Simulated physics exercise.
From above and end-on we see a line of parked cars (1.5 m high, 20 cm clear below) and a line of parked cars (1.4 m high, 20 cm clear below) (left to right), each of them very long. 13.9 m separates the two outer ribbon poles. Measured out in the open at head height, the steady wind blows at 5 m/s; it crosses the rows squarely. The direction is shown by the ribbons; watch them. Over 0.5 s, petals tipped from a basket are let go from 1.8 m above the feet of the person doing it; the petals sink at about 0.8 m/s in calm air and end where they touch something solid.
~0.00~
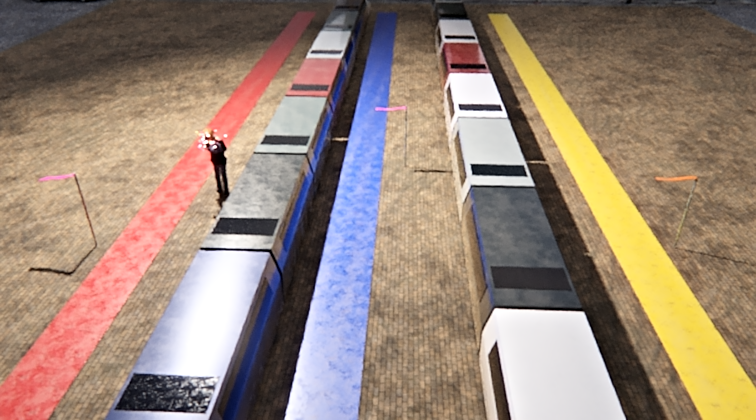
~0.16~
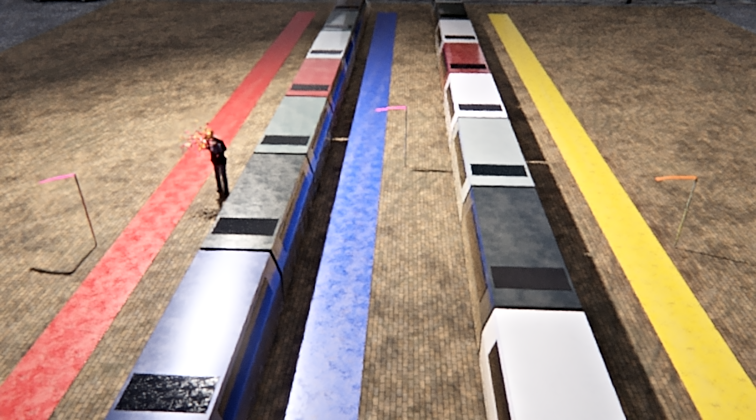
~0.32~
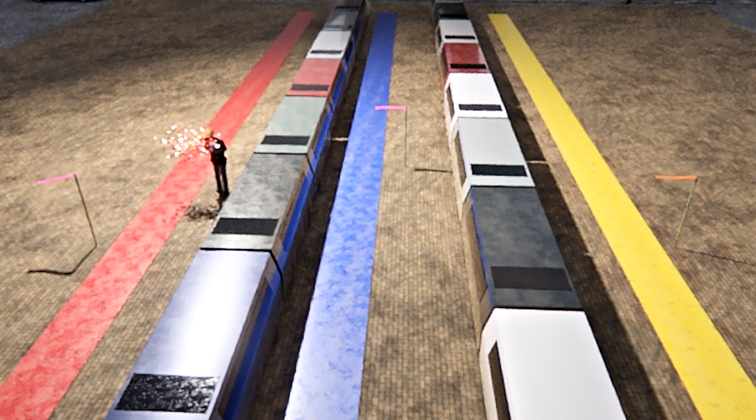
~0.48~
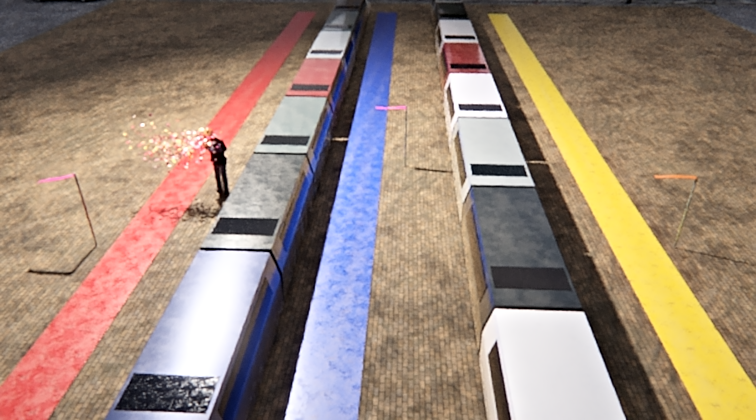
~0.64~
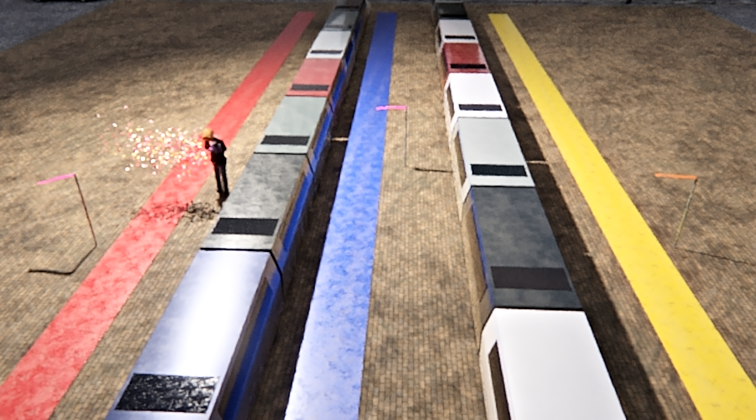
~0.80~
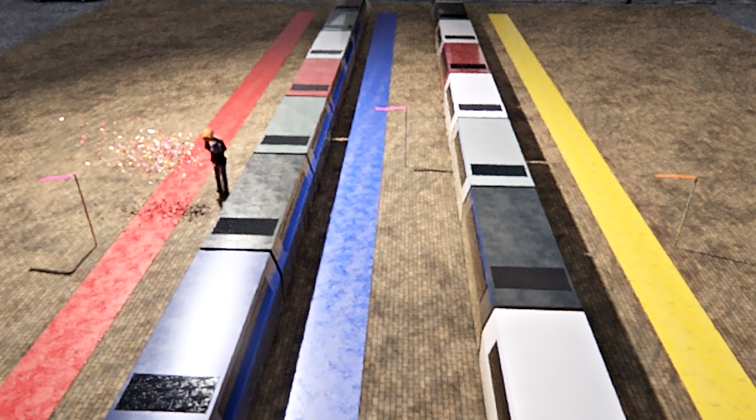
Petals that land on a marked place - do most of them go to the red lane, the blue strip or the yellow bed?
Most go to the red one.
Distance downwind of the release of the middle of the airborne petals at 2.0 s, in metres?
It is around 2.0 m.
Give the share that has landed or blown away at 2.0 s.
My guess would be close to 25 percent.
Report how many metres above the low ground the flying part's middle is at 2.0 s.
About 0.6 m high.
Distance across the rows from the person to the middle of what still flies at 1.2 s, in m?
That distance is some 2.0 m.
After 1.2 s, 0 % lies on the blue strip, 0 % on the red lane and 0 % on the yellow bed; 0 % has touched down or left; the middle of what still flies is 1.0 m above the low ground, near (143, 165).
After 2.0 s, 0 % lies on the blue strip, 11 % on the red lane and 0 % on the yellow bed; 23 % has touched down or left; the middle of what still flies is 0.6 m above the low ground, near (135, 181).
After 3.5 s, 0 % lies on the blue strip, 32 % on the red lane and 0 % on the yellow bed; 80 % has touched down or left; the middle of what still flies is 0.4 m above the low ground, near (83, 187).
After 8.0 s, 0 % lies on the blue strip, 35 % on the red lane and 0 % on the yellow bed; 99 % has touched down or left.
After 45.0 s, 0 % lies on the blue strip, 36 % on the red lane and 0 % on the yellow bed; 100 % has touched down or left.
